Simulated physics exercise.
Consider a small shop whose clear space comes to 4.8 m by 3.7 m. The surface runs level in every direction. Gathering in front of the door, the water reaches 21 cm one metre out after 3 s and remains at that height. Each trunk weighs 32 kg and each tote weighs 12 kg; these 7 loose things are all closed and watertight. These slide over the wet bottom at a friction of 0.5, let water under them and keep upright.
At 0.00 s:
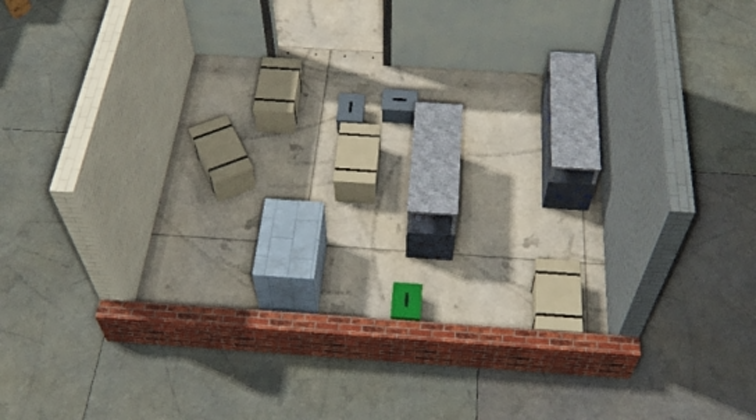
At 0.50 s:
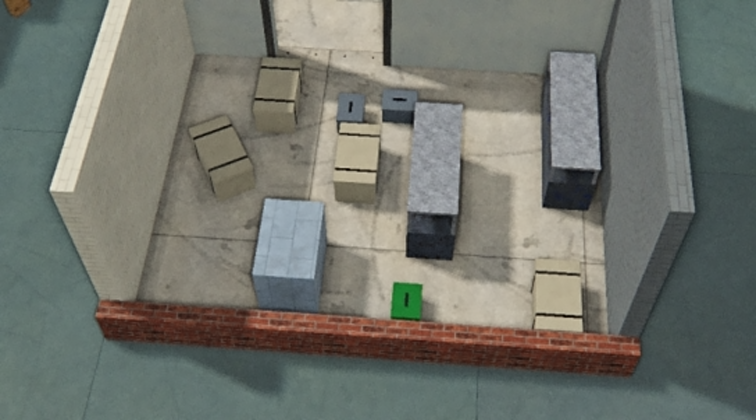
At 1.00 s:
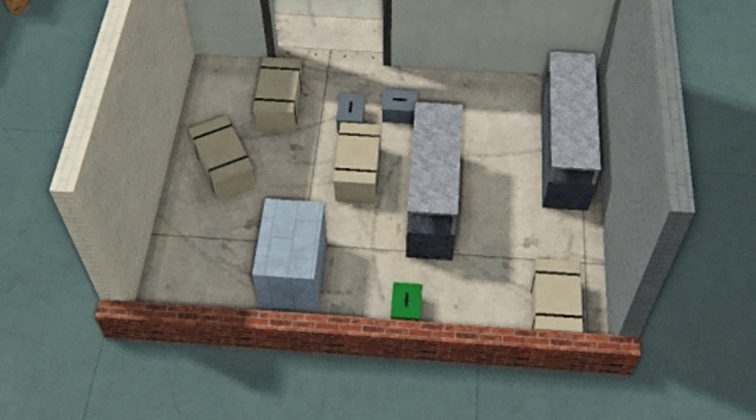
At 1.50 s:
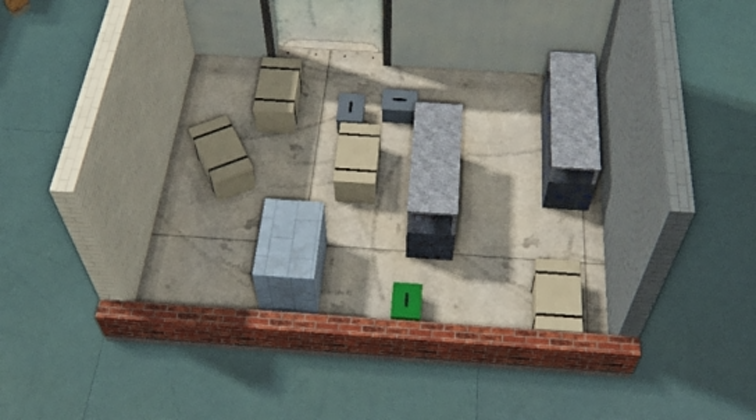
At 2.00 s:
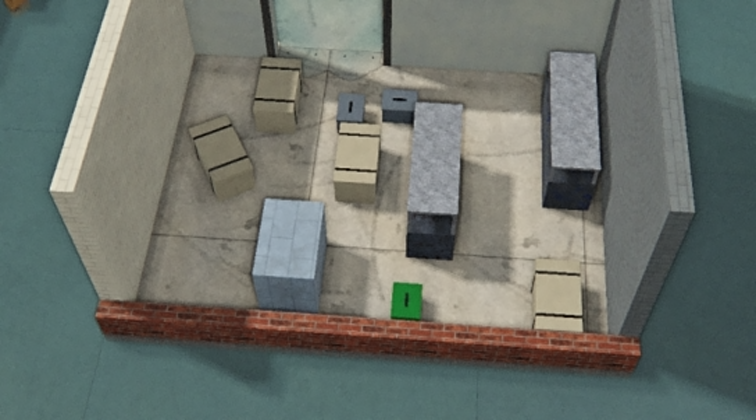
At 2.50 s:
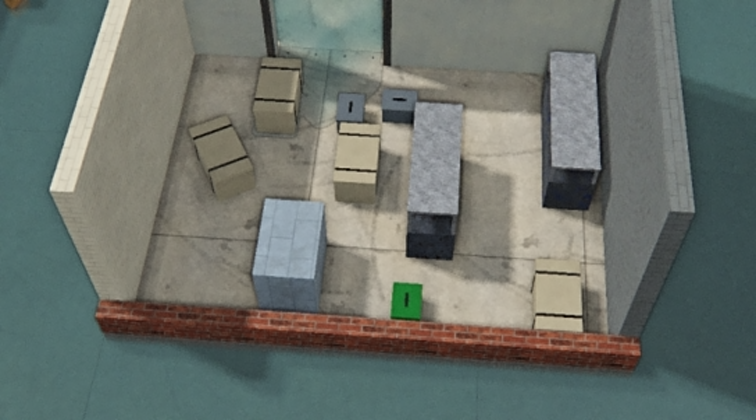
At the start, boxes, crates and a small green tote stand on the dry floor of a walled room, with gray ground outside. Bluish-green water then covers the ground outside, and afterward a pale blue-green tint spreads across the doorway at the back, while the objects inside stay still.
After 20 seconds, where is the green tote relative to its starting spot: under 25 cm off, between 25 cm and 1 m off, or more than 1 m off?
It is more than 1 m off.
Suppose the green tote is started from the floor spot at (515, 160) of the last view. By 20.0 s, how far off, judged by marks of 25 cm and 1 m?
What happens is it gets pushed a long way.
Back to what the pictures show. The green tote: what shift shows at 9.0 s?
Shift by then: About 30 cm.
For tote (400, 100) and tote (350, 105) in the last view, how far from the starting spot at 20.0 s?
80 cm and 250 cm respectively.
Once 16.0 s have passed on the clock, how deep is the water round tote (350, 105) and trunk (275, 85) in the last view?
Roughly 13 and 16 cm.
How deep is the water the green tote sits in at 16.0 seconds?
Roughly 15 cm.
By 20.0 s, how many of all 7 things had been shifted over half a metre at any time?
7.
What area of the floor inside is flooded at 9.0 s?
Wet area: Approx. 15 m2.
After 4.0 s the green tote is near (407, 300), 0.0 m from its start, aground; 0 afloat.
After 9.0 s the green tote is near (438, 307), 0.3 m from its start, aground; 3 afloat.
After 16.0 s the green tote is near (483, 69), 3.2 m from its start, afloat; 7 afloat.
After 20.0 s the green tote is near (408, 64), 3.1 m from its start, afloat; 7 afloat.
